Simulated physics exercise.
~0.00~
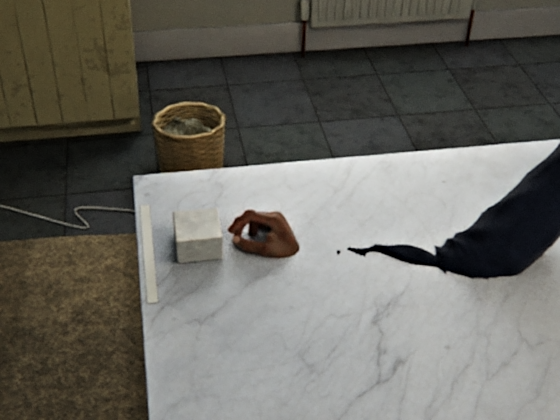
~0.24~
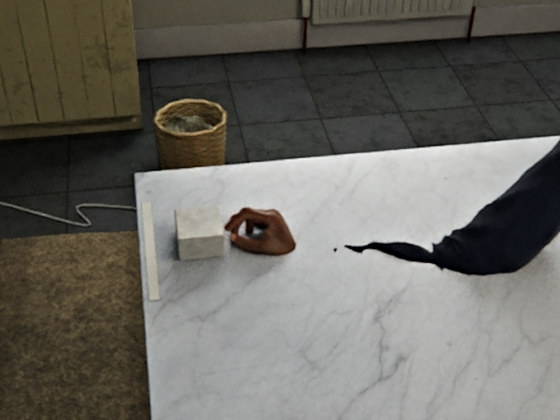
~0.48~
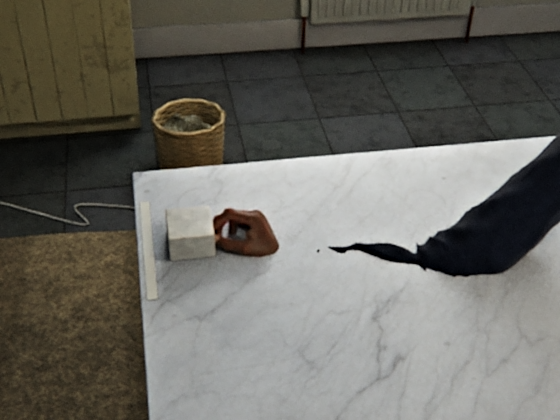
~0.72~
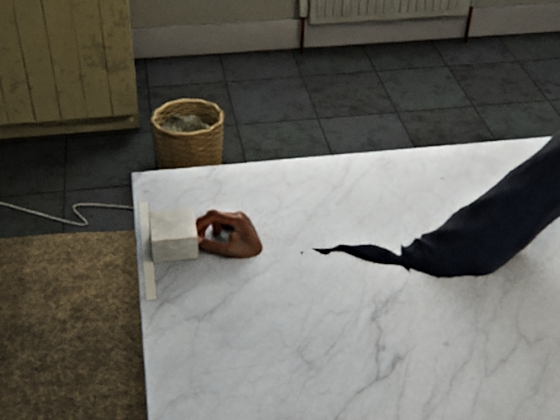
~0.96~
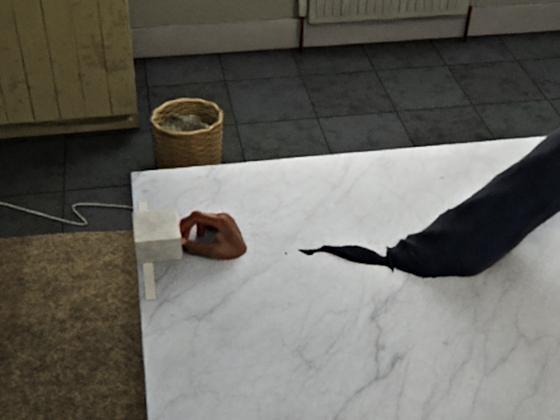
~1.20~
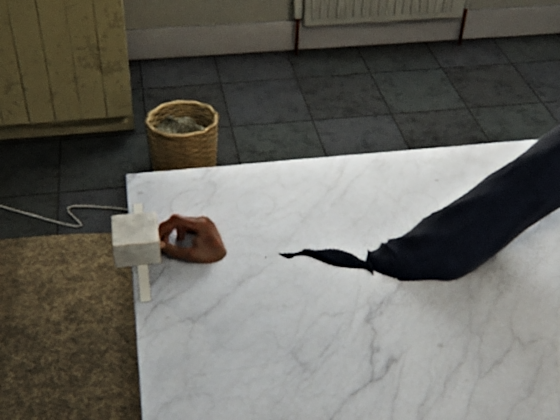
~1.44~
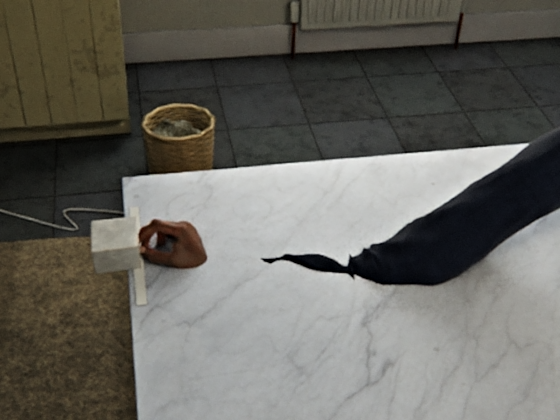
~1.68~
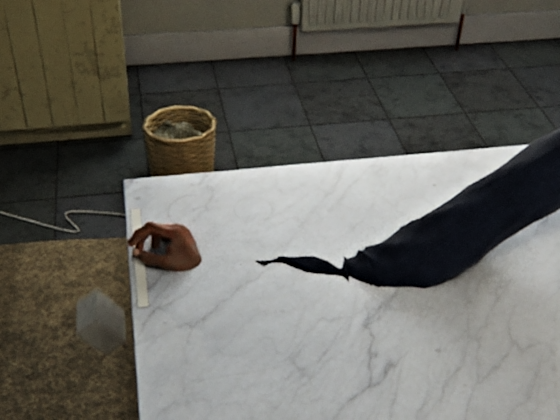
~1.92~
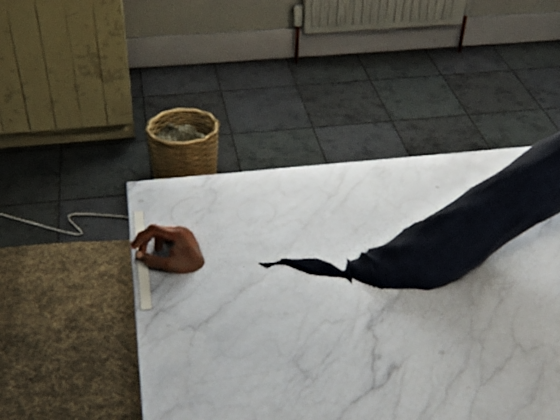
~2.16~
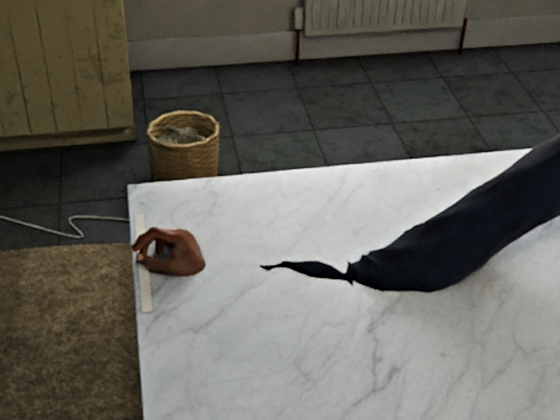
In a room with dark floor tiles, a slightly swaying camera looks down on a white marbled tabletop, with a wicker basket, a cream cabinet and a radiator behind it and a brown carpet at lower left. A pale block sits near the table's left end, close to a light strip of tape, with a brown hand beside it and a dark sleeve reaching in from the right. The hand pushes the block steadily left, across the tape and out past the edge. The block tips over and drops toward the carpet. It falls out of sight, while the hand stays still by the tape.
